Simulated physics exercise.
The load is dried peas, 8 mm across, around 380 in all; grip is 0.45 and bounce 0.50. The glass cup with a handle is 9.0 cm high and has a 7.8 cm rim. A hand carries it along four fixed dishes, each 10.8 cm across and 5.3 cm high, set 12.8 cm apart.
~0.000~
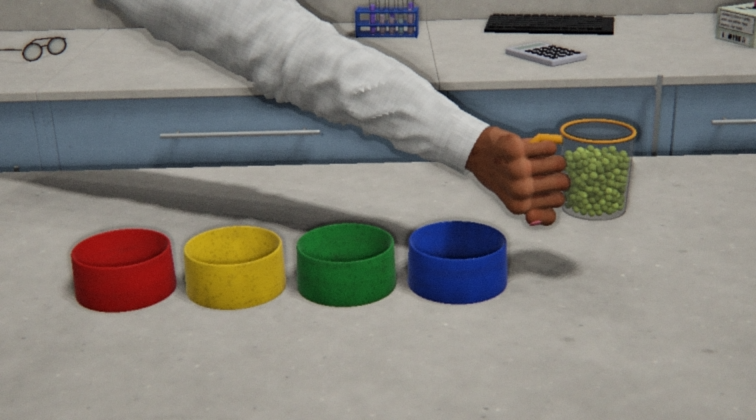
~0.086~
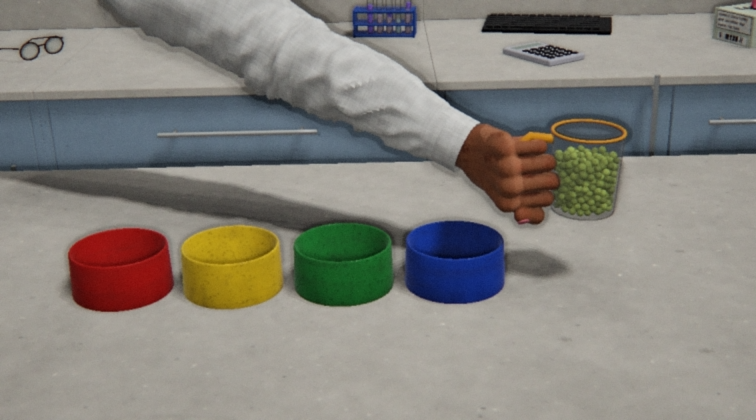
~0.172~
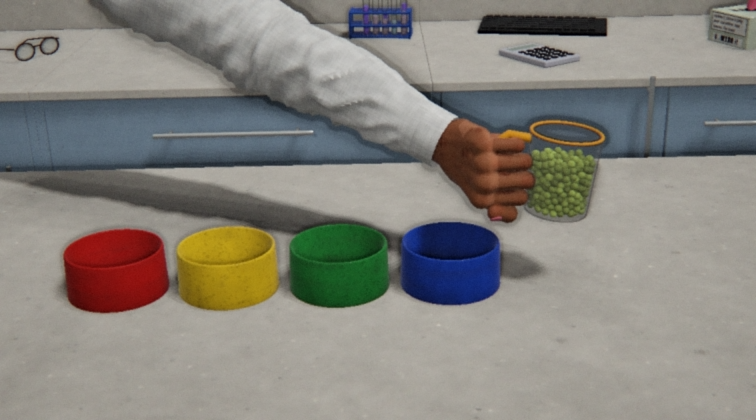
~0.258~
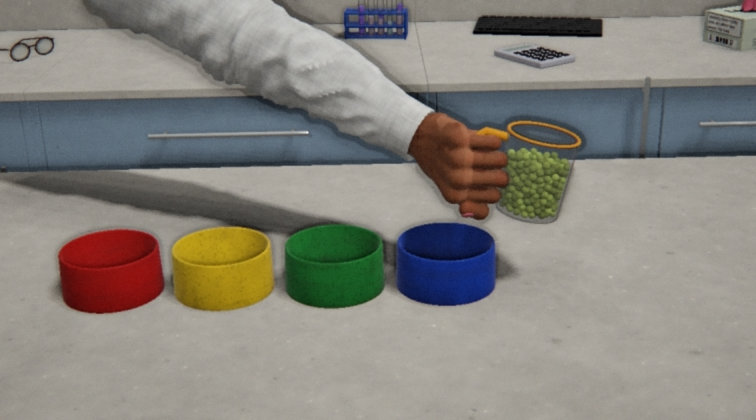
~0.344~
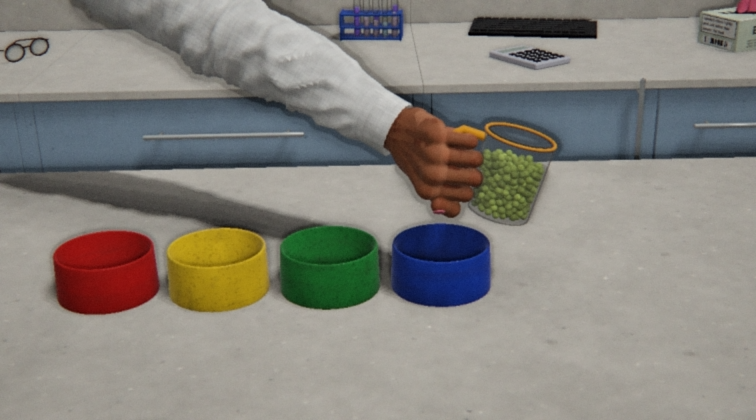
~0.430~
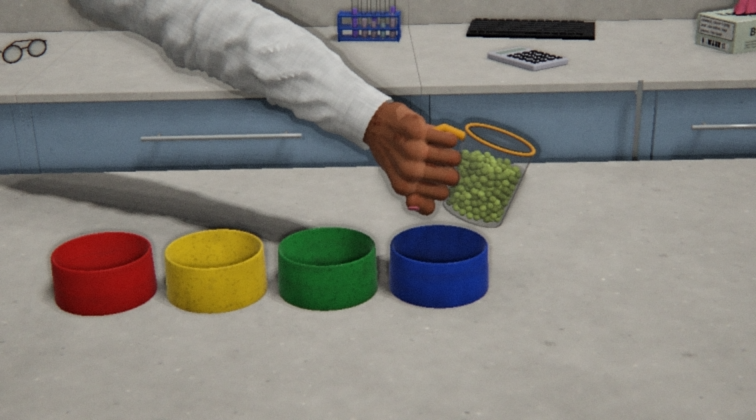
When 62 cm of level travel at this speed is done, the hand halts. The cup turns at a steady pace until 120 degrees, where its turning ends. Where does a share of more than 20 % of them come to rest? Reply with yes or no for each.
Red: Yes, blue: No, green: No, yellow: No, counter: No.
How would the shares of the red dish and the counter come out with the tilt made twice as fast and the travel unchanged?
In the red dish 0; on the counter 20.
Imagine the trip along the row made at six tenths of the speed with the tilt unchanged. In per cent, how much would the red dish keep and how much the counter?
Red 0, counter 20.
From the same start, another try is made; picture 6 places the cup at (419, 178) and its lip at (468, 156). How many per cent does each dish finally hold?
Red: 100 / blue: 0 / green: 0 / yellow: 0.
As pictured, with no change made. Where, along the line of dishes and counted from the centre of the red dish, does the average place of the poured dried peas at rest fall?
1 cm to the right.
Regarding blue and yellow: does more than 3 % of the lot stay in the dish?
Blue: False; yellow: True.
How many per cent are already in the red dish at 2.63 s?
Some 80 per cent.
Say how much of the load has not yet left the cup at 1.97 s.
I'd put it at roughly 90 per cent.
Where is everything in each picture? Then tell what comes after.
Cup at (596, 170), tilt 0 degrees, lip at (634, 130), moved 0.0 cm; middle of the pieces at (592, 178); blue dish at (457, 240); green dish at (345, 243); yellow dish at (233, 246); red dish at (121, 248), in the first frame.
Cup at (585, 170), tilt 2 degrees, lip at (625, 131), moved 0.8 cm; middle of the pieces at (581, 178), in the second frame.
Cup at (561, 172), tilt 6 degrees, lip at (602, 136), moved 3.0 cm; middle of the pieces at (557, 180), in the third frame.
Cup at (535, 173), tilt 10 degrees, lip at (579, 140), moved 5.4 cm; middle of the pieces at (530, 181), in the fourth frame.
Cup at (509, 175), tilt 14 degrees, lip at (555, 145), moved 7.7 cm; middle of the pieces at (504, 182), in the fifth frame.
Cup at (486, 177), tilt 19 degrees, lip at (533, 150), moved 10.1 cm; middle of the pieces at (480, 183); blue dish at (439, 244); green dish at (327, 247); yellow dish at (214, 249); red dish at (101, 252). The cup turns about 50 degrees a second and travels 27 cm a second, in the sixth frame.
After 1.35 s, tilt 66 degrees; cup holds 100 %.
After 1.97 s, tilt 97 degrees; cup holds 90 %, yellow 10 %.
After 2.63 s, tilt 120 degrees; cup holds 5 %, red 80 %, yellow 10 %.
In the end, at 3.2 s, red 85 %, blue 0 %, green 0 %, yellow 10 %, counter 10 %.
